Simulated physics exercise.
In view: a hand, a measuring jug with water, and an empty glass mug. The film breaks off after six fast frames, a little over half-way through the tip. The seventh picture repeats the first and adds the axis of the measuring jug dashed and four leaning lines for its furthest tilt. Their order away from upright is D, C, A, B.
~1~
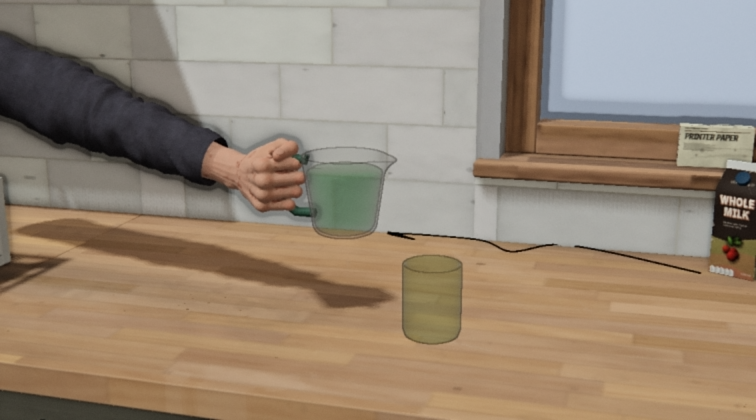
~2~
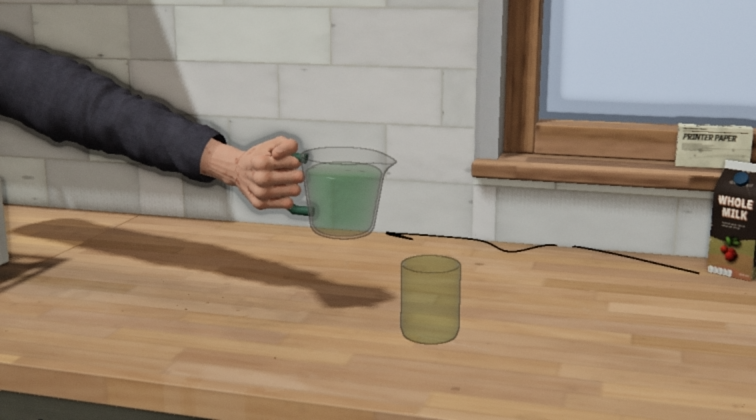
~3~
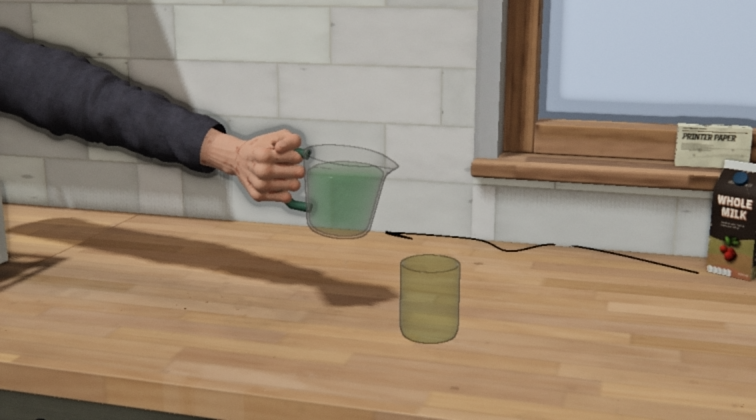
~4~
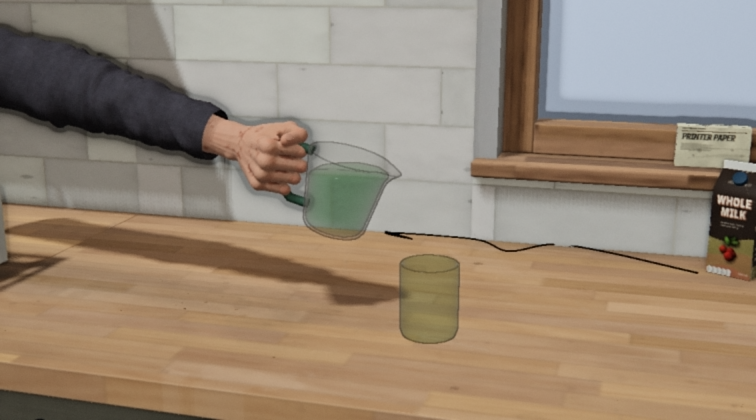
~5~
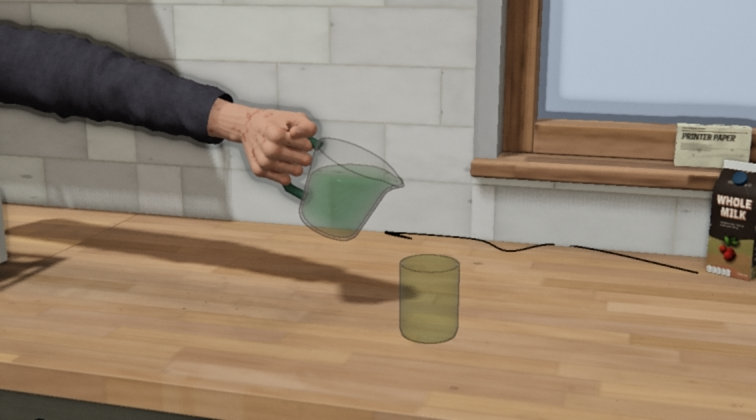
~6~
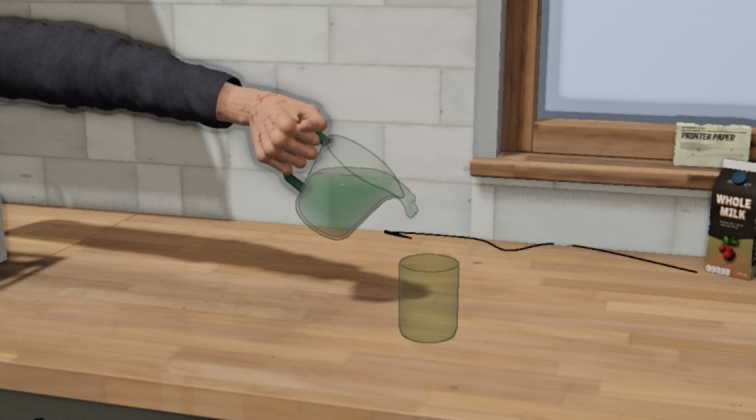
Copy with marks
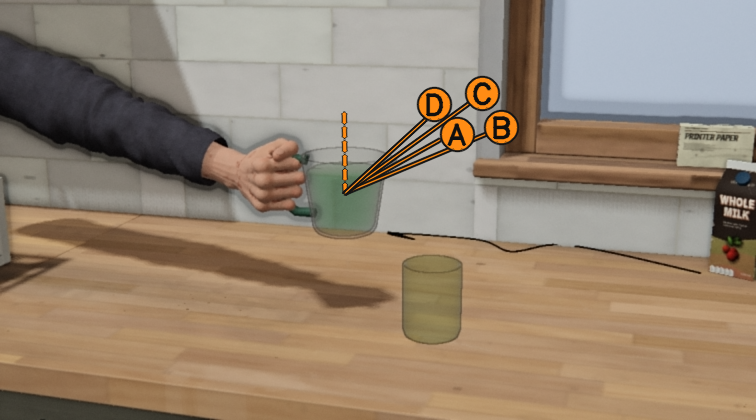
A hand tips a measuring jug to the right until water runs over its lip.
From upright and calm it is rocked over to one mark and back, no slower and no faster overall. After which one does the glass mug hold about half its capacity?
The best tilt is D.
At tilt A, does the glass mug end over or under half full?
Over half.
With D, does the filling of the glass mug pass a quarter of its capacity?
Yes, clearly.
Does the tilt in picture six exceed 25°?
Yes.
On the marked copy, A at (439, 139); B at (485, 134); C at (468, 103); D at (425, 119).
With A, the glass mug ends with about 77 % of what it can hold.
With B, the glass mug ends with about 88 % of what it can hold; 4 % of the water is spilt.
With C, the glass mug ends with about 62 % of what it can hold.
With D, the glass mug ends with about 48 % of what it can hold.
